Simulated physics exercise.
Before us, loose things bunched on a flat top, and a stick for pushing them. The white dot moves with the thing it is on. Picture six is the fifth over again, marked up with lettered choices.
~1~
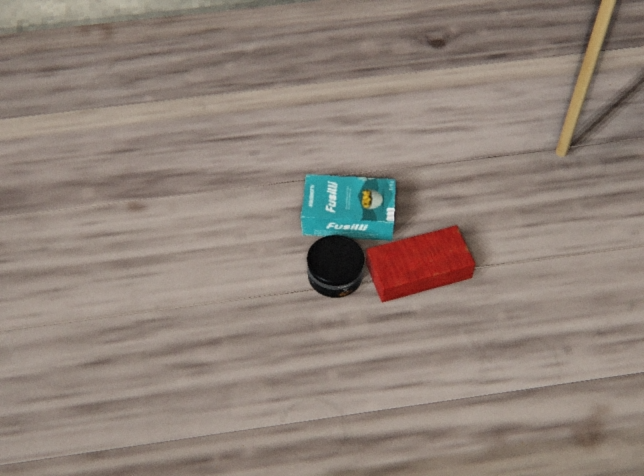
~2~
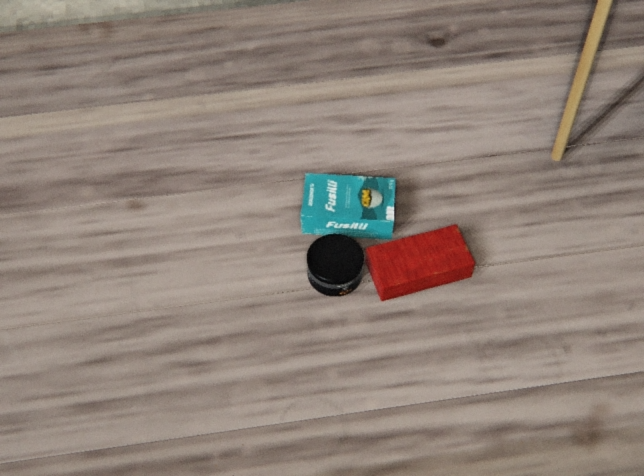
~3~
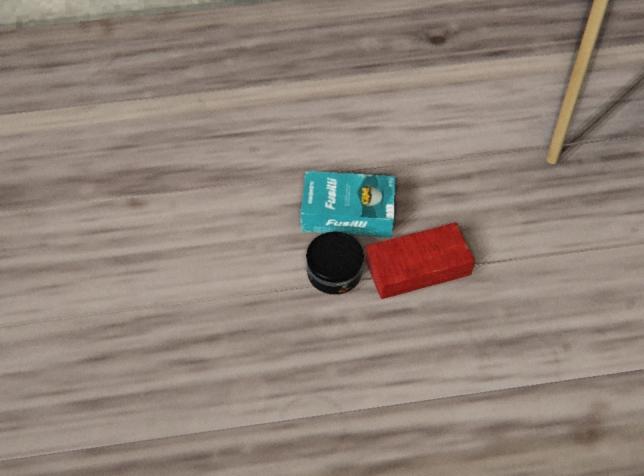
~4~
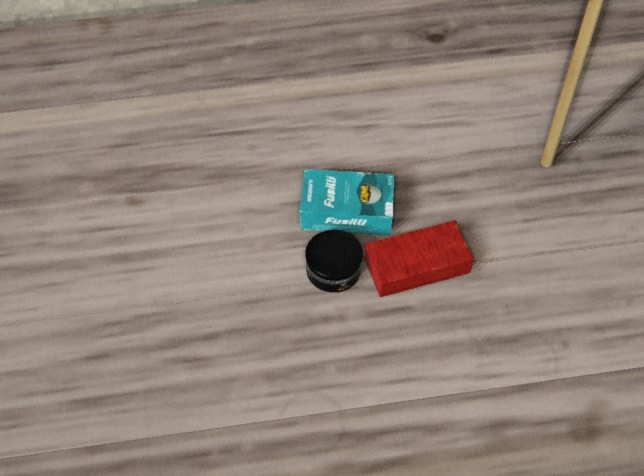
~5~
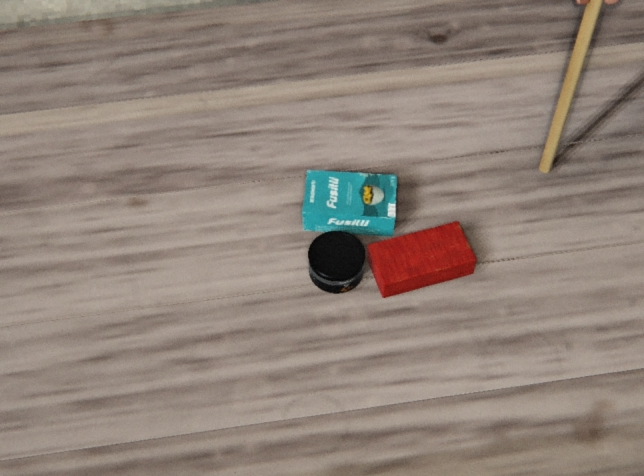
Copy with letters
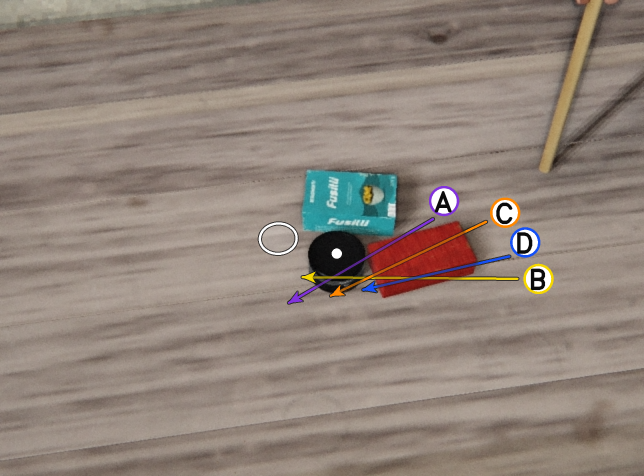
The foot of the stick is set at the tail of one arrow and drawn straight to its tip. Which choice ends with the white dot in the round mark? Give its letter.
The stick should follow B.
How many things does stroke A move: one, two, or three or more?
Two.
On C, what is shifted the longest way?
It is the red block.
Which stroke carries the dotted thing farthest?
That is D.
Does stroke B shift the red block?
Yes.
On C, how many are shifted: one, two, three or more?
It moves two.
On the copy, A from (433, 219) to (289, 303); B from (518, 279) to (302, 277); C from (486, 222) to (331, 296); D from (510, 256) to (363, 290); the ring at (279, 238); the white dot at (336, 253).
On B. First, foot of the stick (440, 279); black tub (335, 263); red block (414, 253).
Then, foot of the stick (361, 279); black tub (327, 262); red block (401, 243).
Finally, foot of the stick (302, 278); black tub (279, 249); red block (401, 243); the dot on the black tub is in the ring.
By contrast, A leaves the dotted thing at (254, 289); C leaves the dotted thing at (300, 273); D leaves the dotted thing at (236, 252).
